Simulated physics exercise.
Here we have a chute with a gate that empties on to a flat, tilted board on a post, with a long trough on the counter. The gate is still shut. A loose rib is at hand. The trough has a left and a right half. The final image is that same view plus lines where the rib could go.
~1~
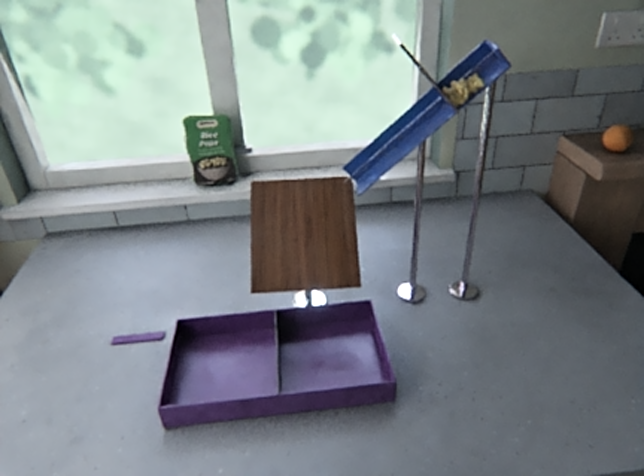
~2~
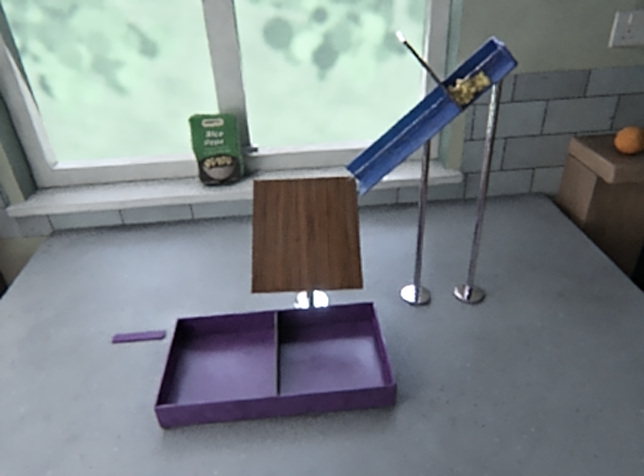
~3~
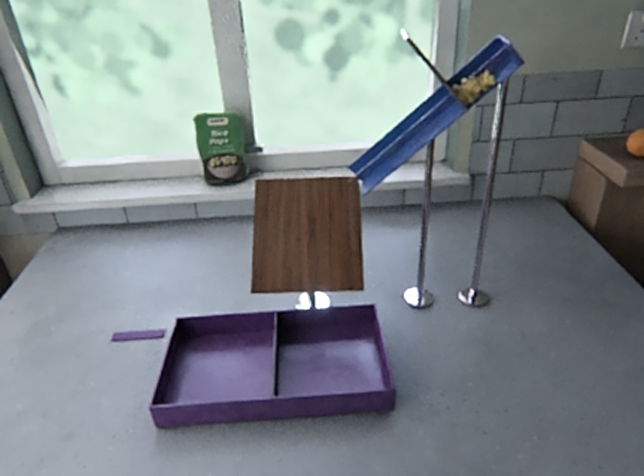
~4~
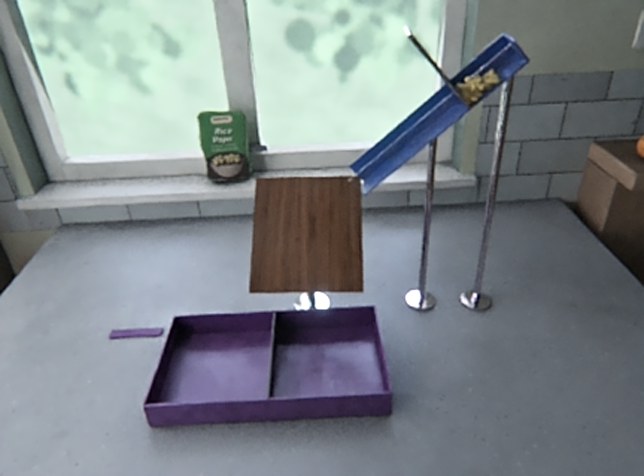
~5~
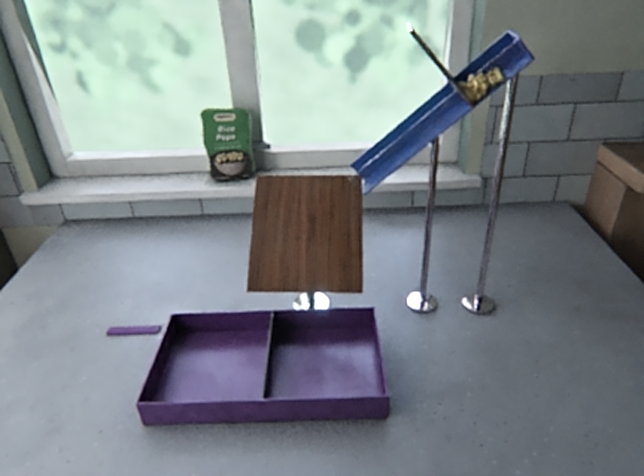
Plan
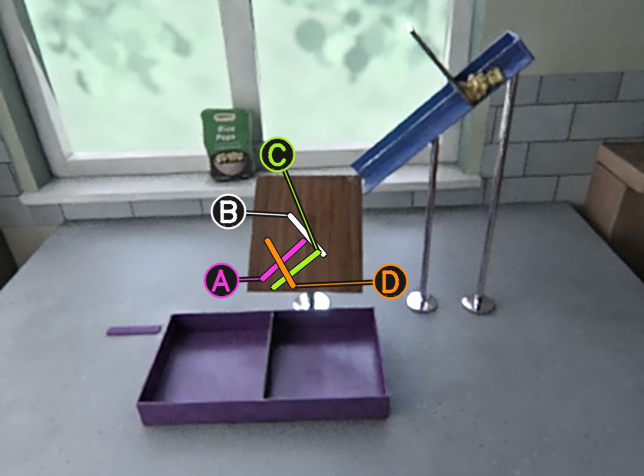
A blue chute holding pale beans stays still above a brown board and purple trough as the view shifts slightly.
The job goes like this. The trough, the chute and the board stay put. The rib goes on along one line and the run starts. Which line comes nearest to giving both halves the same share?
Choose A.
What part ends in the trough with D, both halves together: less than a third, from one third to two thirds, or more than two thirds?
It is more than two thirds.
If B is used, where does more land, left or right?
The right half.
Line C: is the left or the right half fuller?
More lands on the left.
On the marked copy, line A from (303, 241) to (262, 278); line B from (290, 215) to (323, 254); line C from (317, 252) to (273, 287); line D from (267, 240) to (293, 285).
With A, of what is caught, about two thirds in the left half, about a third in the right.
With B, of what is caught, a small part in the left half, most in the right.
With C, of what is caught, most in the left half, about a quarter in the right.
With D, of what is caught, a small part in the left half, nearly all in the right.
